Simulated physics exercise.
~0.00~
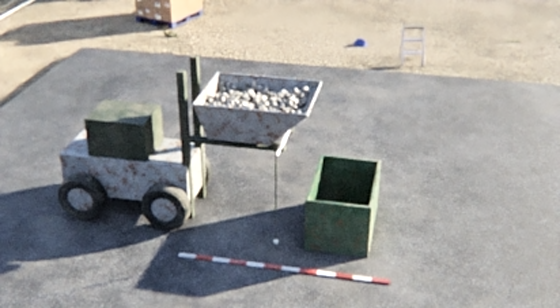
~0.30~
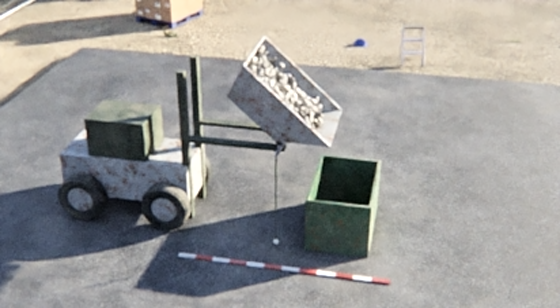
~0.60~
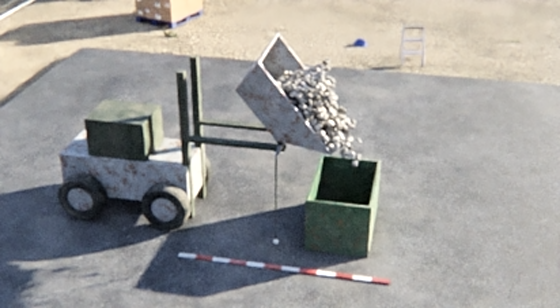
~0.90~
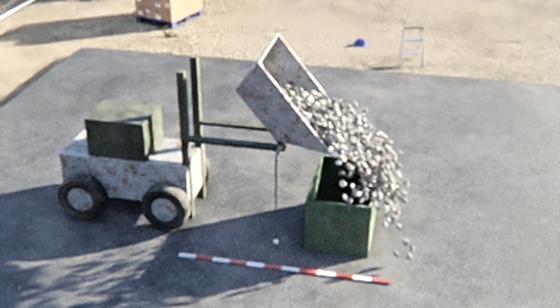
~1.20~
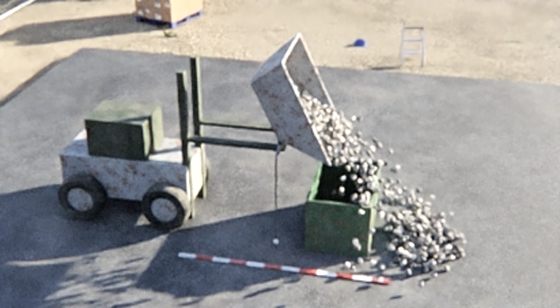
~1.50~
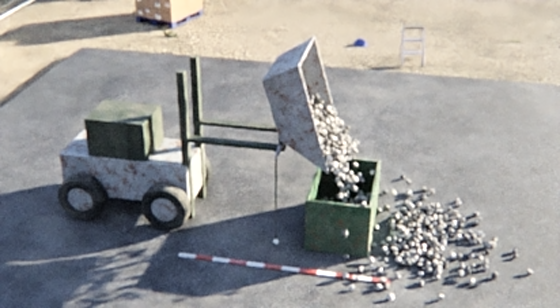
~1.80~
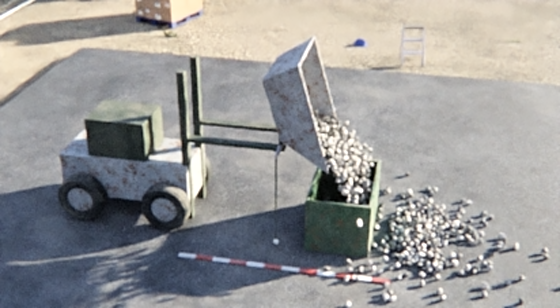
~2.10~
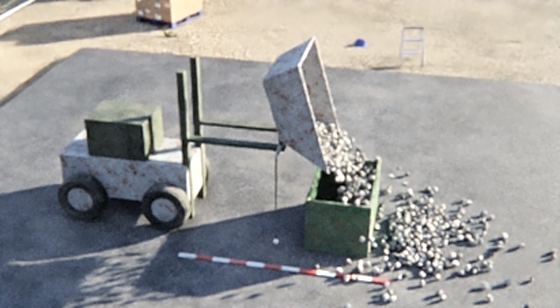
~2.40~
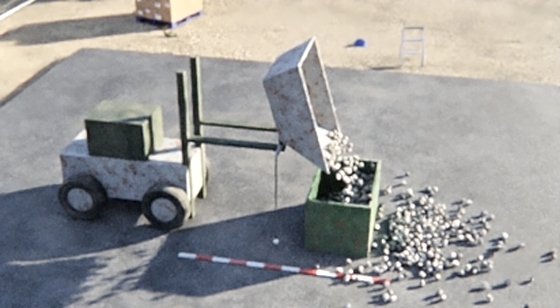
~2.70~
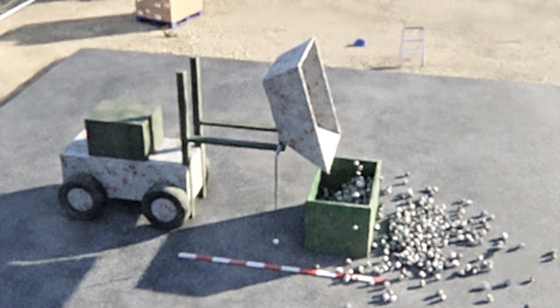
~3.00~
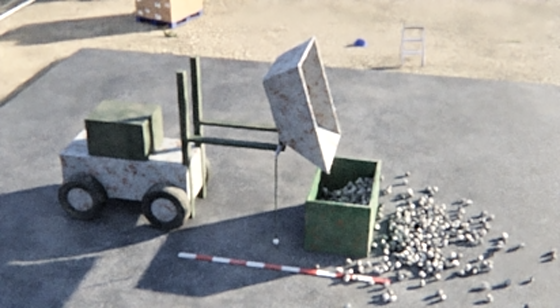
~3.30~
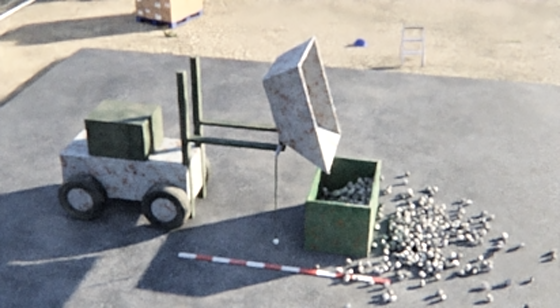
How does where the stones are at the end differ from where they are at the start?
At the start the stones sit in the raised skip of the fork truck. At the end they are lower and further right, mostly in the green bin, with the rest scattered on the ground beside it.
